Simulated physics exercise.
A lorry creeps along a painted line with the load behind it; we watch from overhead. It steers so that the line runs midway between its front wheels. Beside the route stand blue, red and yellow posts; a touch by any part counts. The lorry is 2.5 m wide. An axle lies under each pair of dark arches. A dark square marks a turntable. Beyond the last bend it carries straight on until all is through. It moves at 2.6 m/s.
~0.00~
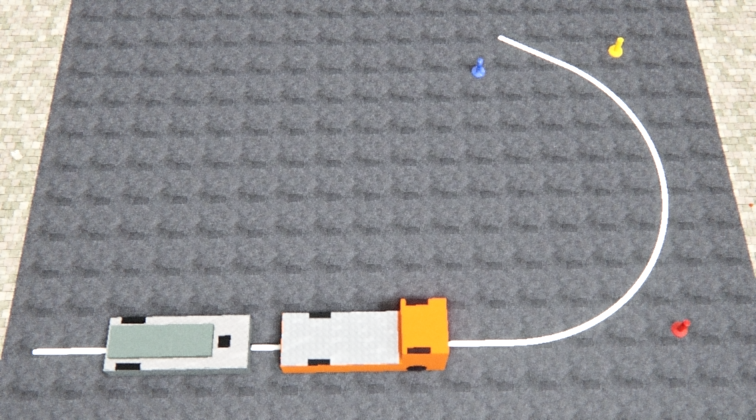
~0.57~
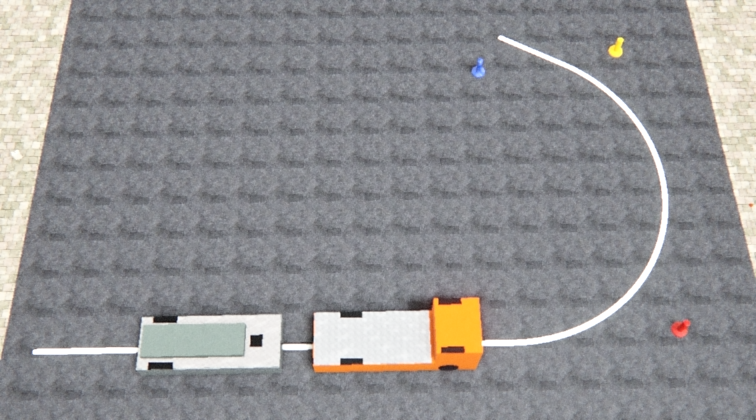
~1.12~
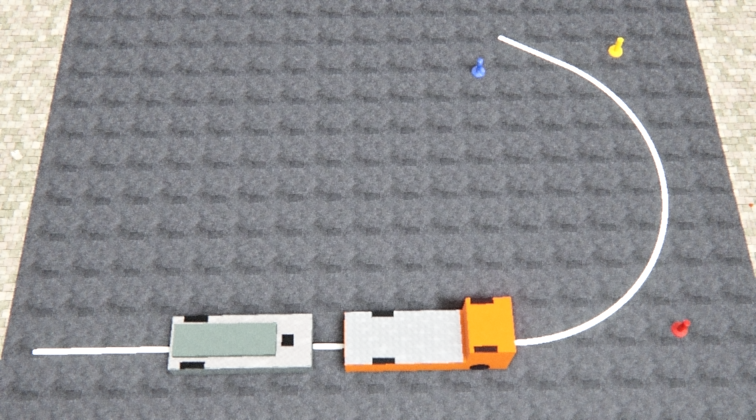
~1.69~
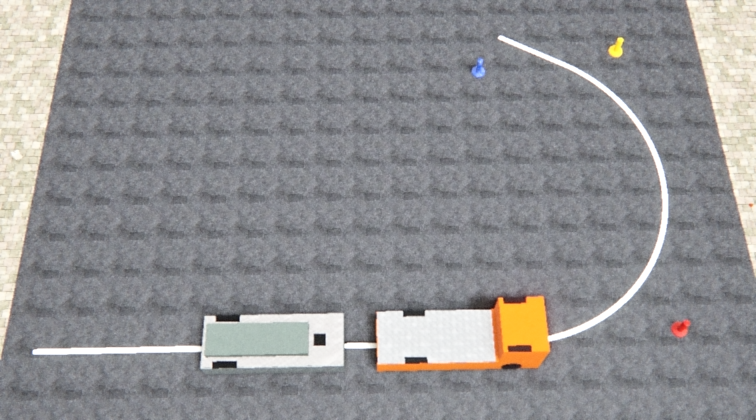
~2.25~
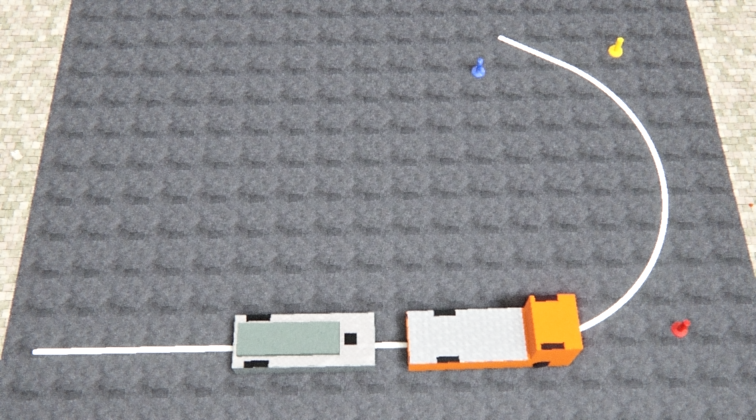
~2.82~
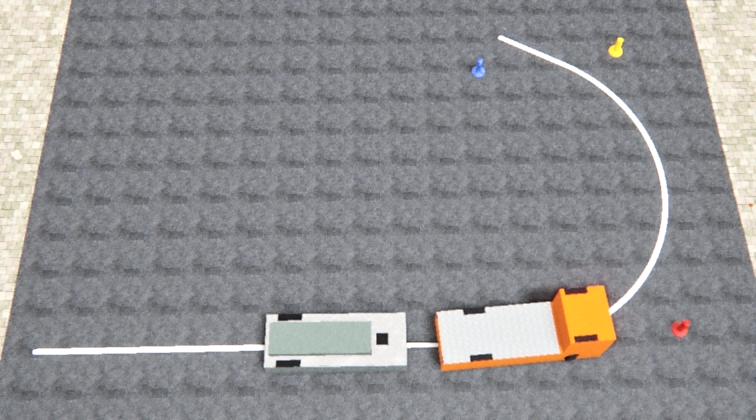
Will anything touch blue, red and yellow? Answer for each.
Blue stays untouched, red stays untouched, yellow is missed.
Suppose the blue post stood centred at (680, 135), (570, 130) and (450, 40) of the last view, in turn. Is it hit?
First struck, second struck, third struck.
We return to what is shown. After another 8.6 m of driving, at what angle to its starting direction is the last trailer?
Some 10°.
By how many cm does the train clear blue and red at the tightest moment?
Blue 30, red 70.
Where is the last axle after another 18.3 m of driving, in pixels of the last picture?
Near (599, 265).
After 4.2 s, the last axle is at (364, 339) of the last picture, on the line; red has been passed with 75 cm to spare.
After 9.7 s, the last axle is at (597, 268) of the last picture, 190 cm off the line; yellow has been passed with 35 cm to spare.
After 17.0 s, the last axle is at (499, 37) of the last picture, 90 cm off the line; blue has been passed with 35 cm to spare.
After 17.9 s, the last axle is at (466, 18) of the last picture, 60 cm off the line; 0 of 3 struck in all.
